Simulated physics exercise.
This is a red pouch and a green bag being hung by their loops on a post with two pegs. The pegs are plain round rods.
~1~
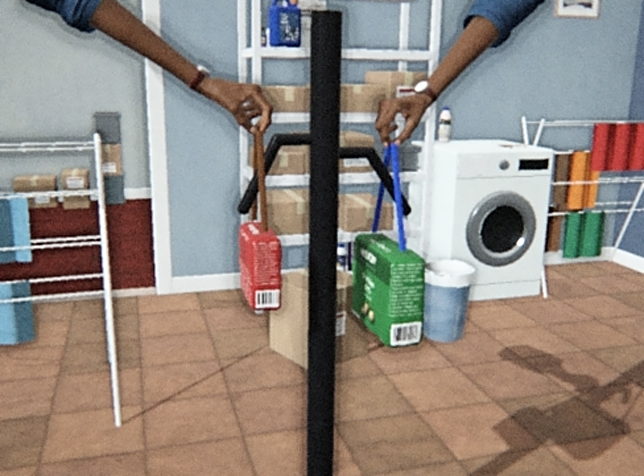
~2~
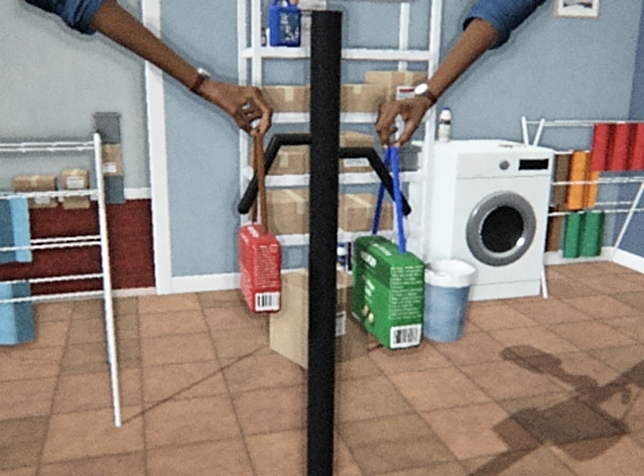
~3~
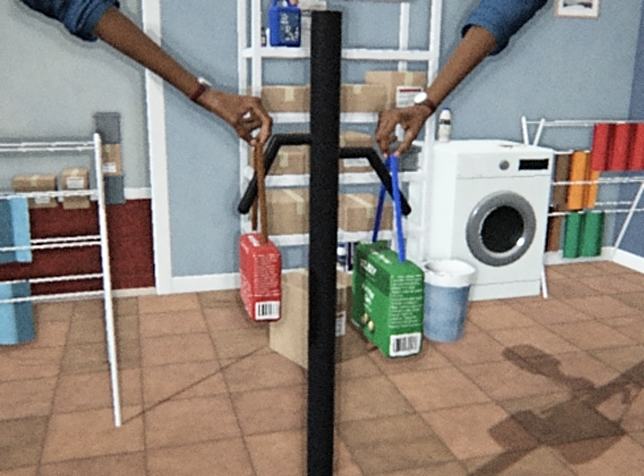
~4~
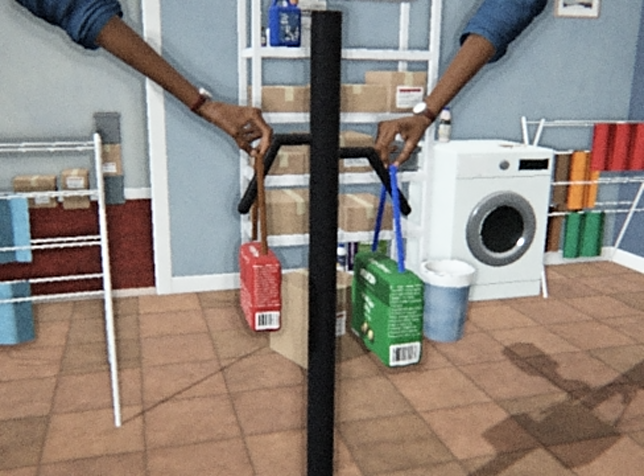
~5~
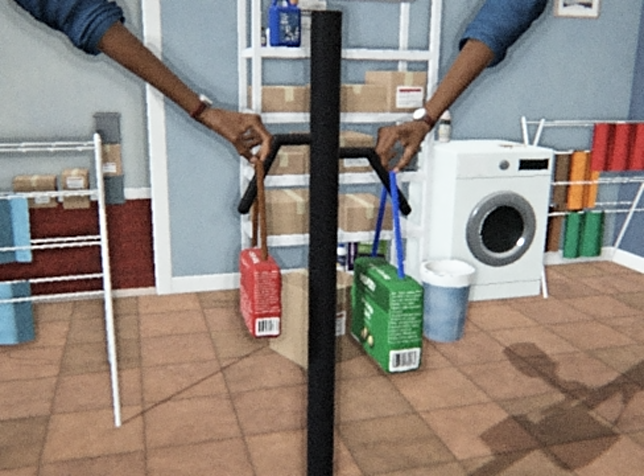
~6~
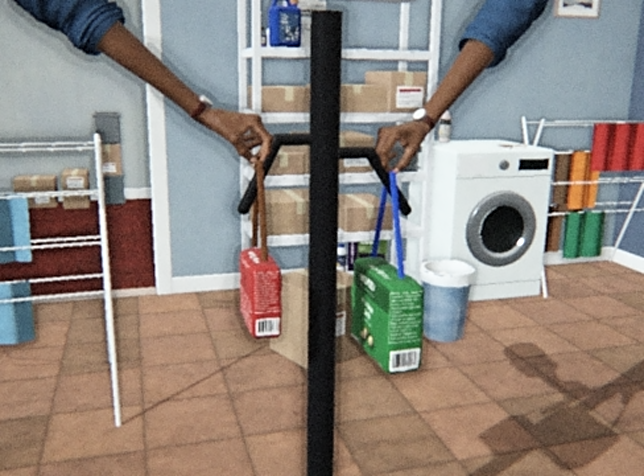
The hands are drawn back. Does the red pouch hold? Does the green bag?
The red pouch drops to the floor, the green bag comes down.
Then, 0.32 s past the final frame, red pouch falling near (261, 428); green bag falling near (380, 439).
Then, 0.58 s past the final frame, red pouch on the floor; green bag on the floor.
When it is over, red pouch on the floor; green bag on the floor. The red pouch comes down and the green bag slips off its peg.
